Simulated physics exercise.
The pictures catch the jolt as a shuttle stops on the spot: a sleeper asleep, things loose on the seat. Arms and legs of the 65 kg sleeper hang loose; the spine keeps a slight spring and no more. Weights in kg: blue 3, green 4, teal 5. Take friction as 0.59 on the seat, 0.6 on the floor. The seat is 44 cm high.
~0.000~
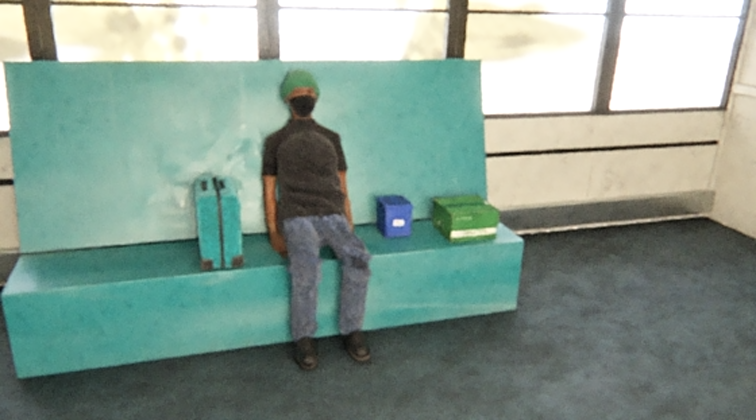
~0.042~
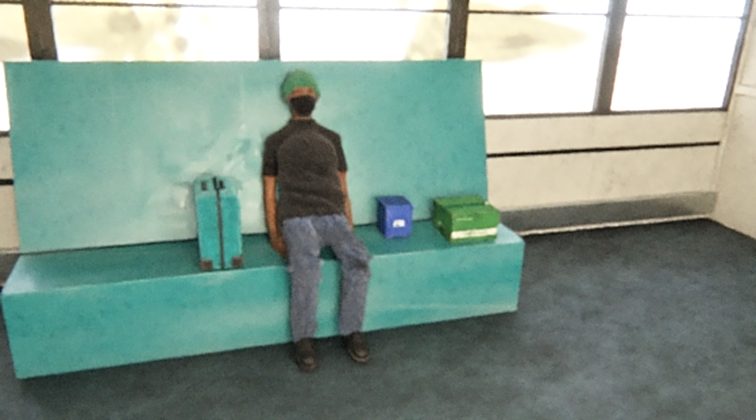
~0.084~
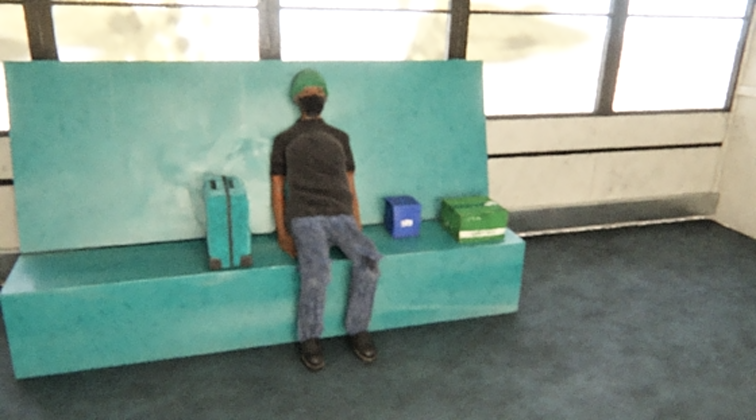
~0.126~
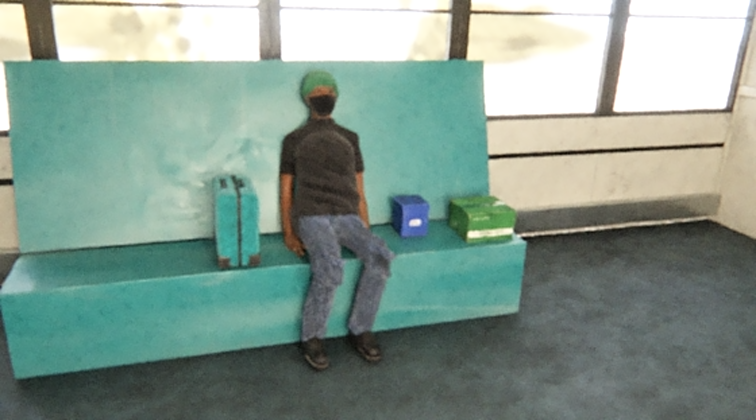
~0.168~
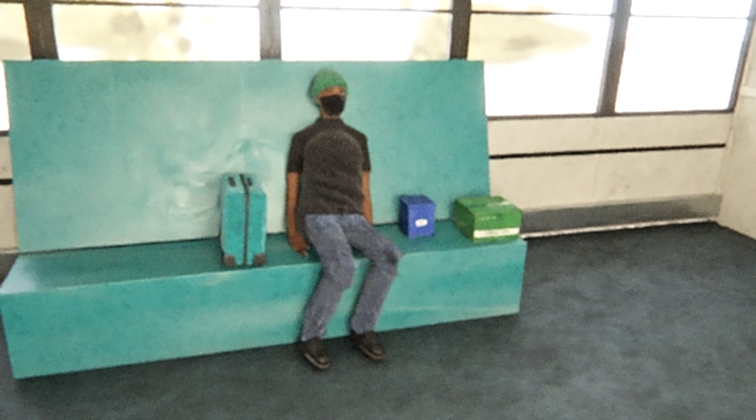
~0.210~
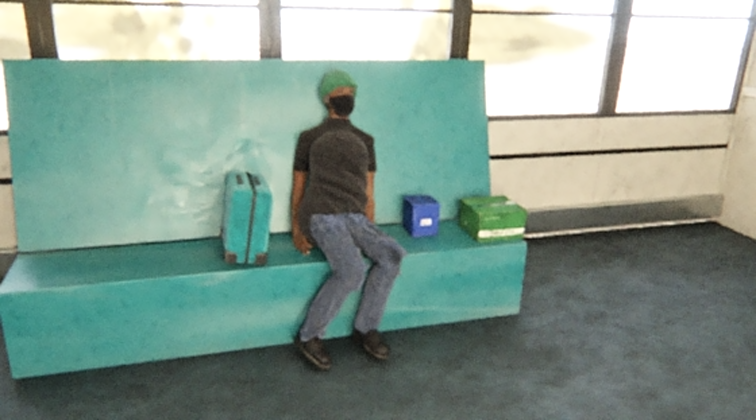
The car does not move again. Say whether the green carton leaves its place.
This time the green carton remains aboard.
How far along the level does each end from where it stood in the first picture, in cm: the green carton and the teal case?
Green carton 15, teal case 30.
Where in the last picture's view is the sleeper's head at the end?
Around (429, 147).
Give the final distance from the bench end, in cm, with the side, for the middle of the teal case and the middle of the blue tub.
Teal case 130 short, blue tub 50 short.
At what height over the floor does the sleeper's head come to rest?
About 90 cm.
After 0.40 s the green carton is 11 cm short of the bench end, tilted 0°, near (495, 218) in the last picture's view; the blue tub 51 cm short of the bench end, tilted 0°.
After 0.65 s the green carton is 11 cm short of the bench end, tilted 0°, near (495, 218) in the last picture's view; the blue tub 51 cm short of the bench end, tilted 0°.
After 1.05 s the green carton is 11 cm short of the bench end, tilted 0°, near (495, 218) in the last picture's view.
When all is still (2.7 s), blue tub stays on; green carton stays on; teal case stays on; sleeper's hips keep to the seat.
